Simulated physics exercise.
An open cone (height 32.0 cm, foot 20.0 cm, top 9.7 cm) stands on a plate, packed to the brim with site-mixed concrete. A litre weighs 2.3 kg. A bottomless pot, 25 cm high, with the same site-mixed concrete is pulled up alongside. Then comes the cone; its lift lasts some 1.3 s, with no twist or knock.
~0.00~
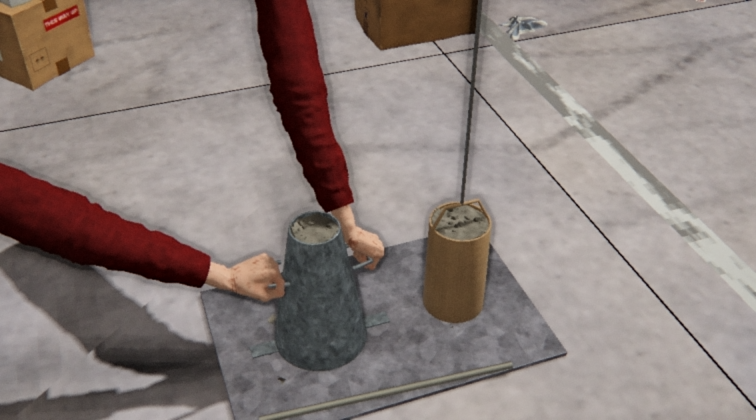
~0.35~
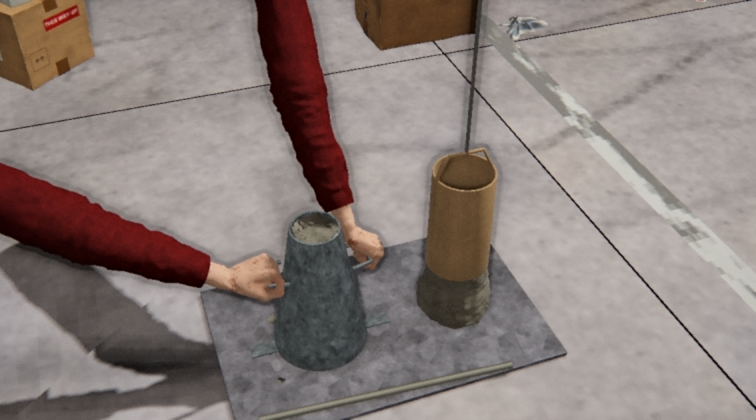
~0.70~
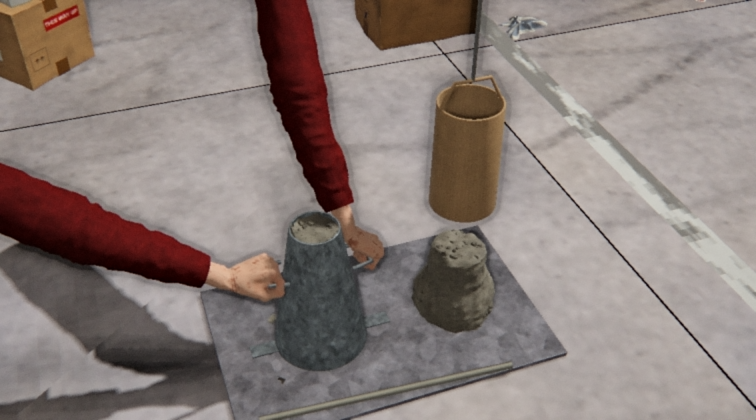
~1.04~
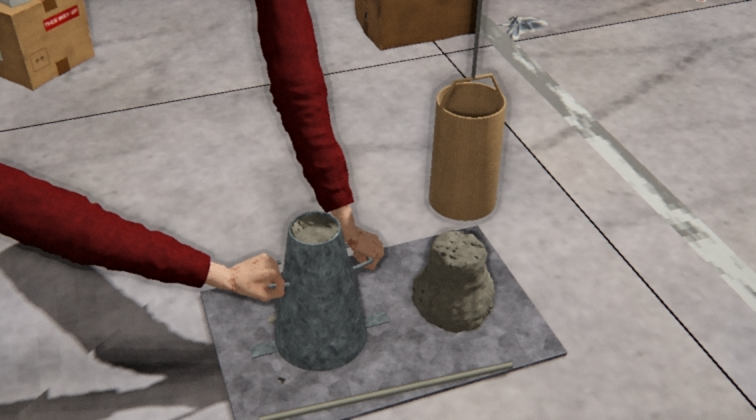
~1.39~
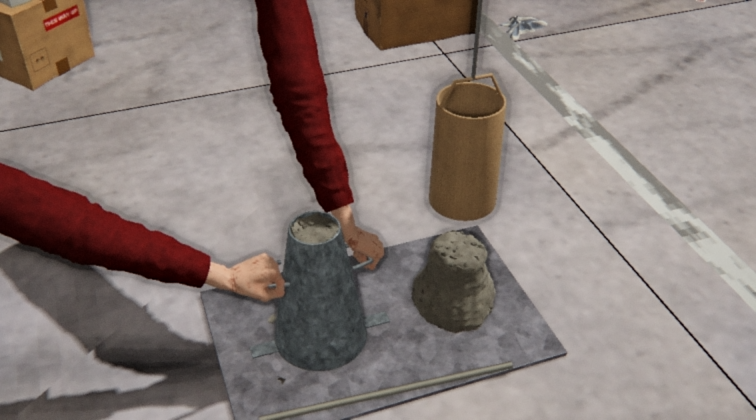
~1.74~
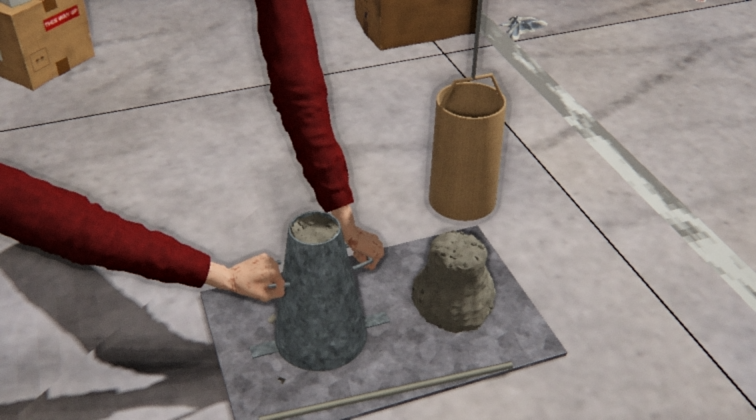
The footage shows two red-sleeved arms holding a grey, concrete-filled cone on a plate, while a brown cylinder beside it on the right rises, leaving a lumpy mound of concrete, then hangs above it as the cone stays still.
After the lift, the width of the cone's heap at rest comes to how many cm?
It comes to near 24 cm.
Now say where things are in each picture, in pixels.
In the first frame, middle of the pot's mouth at (460, 222), still down; middle of the cone's top at (315, 228), not yet moved.
In the second frame, middle of the pot's mouth at (465, 173), raised 13 cm; middle of the cone's top at (315, 228), not yet moved.
In the third frame, middle of the pot's mouth at (471, 103), raised 30 cm; the pot's heap 17 cm high and 20 cm wide, top at (458, 248); middle of the cone's top at (315, 228), not yet moved.
In the fourth frame, middle of the pot's mouth at (471, 101), raised 31 cm; the pot's heap 17 cm high and 20 cm wide, top at (458, 248); middle of the cone's top at (315, 228), not yet moved.
In the fifth frame, middle of the pot's mouth at (471, 101), raised 31 cm; the pot's heap 17 cm high and 20 cm wide, top at (458, 249); middle of the cone's top at (315, 228), not yet moved.
In the sixth frame, middle of the pot's mouth at (471, 101), raised 31 cm; the pot's heap 17 cm high and 20 cm wide, top at (458, 249); middle of the cone's top at (315, 228), not yet moved.
After 2.1 s, the cone is up 8.8 cm; the site-mixed concrete has come down 5.7 cm to 26 cm and is 23 cm wide.
After 2.4 s, the cone is up 20 cm; the site-mixed concrete has come down 7.6 cm to 24 cm and is 24 cm wide.
After 2.7 s, the cone is up 32 cm; the site-mixed concrete has come down 7.6 cm to 24 cm and is 24 cm wide.
After 3.1 s, the cone is clear; the site-mixed concrete has come down 7.7 cm to 24 cm and is 24 cm wide.
After 3.8 s, at rest, the cone is clear; the site-mixed concrete has come down 7.7 cm to 24 cm and is 24 cm wide.
